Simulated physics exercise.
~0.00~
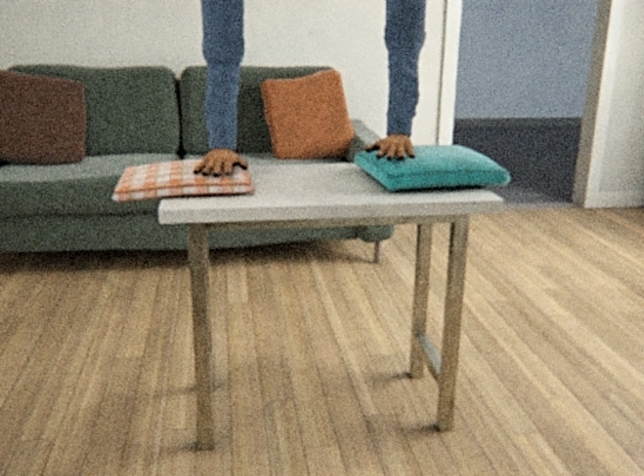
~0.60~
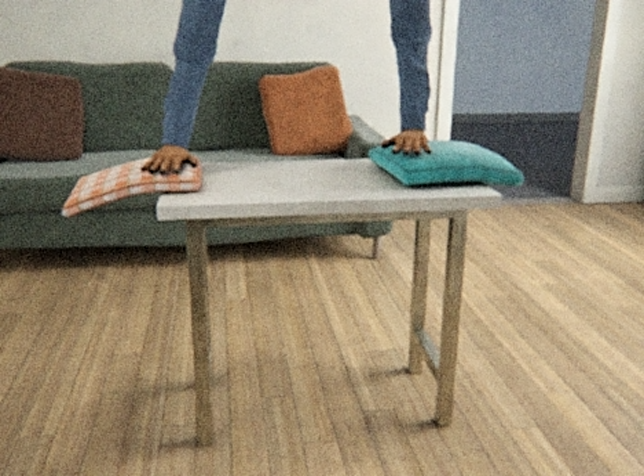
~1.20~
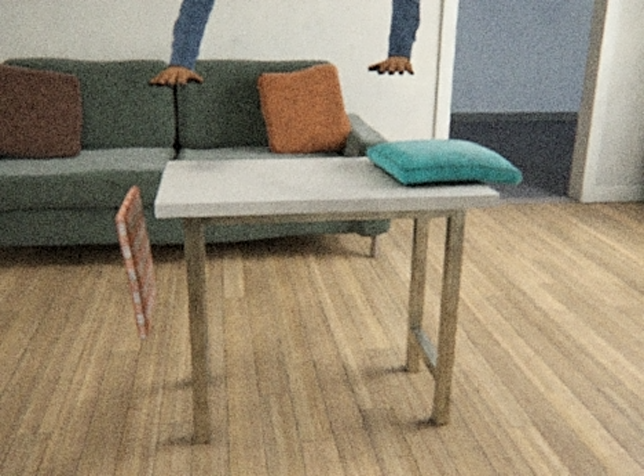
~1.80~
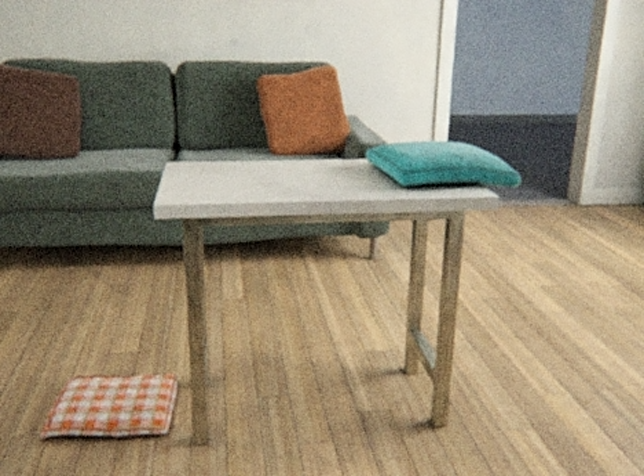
Two hands push a checked pad and turquoise cushion apart; only the pad falls down.
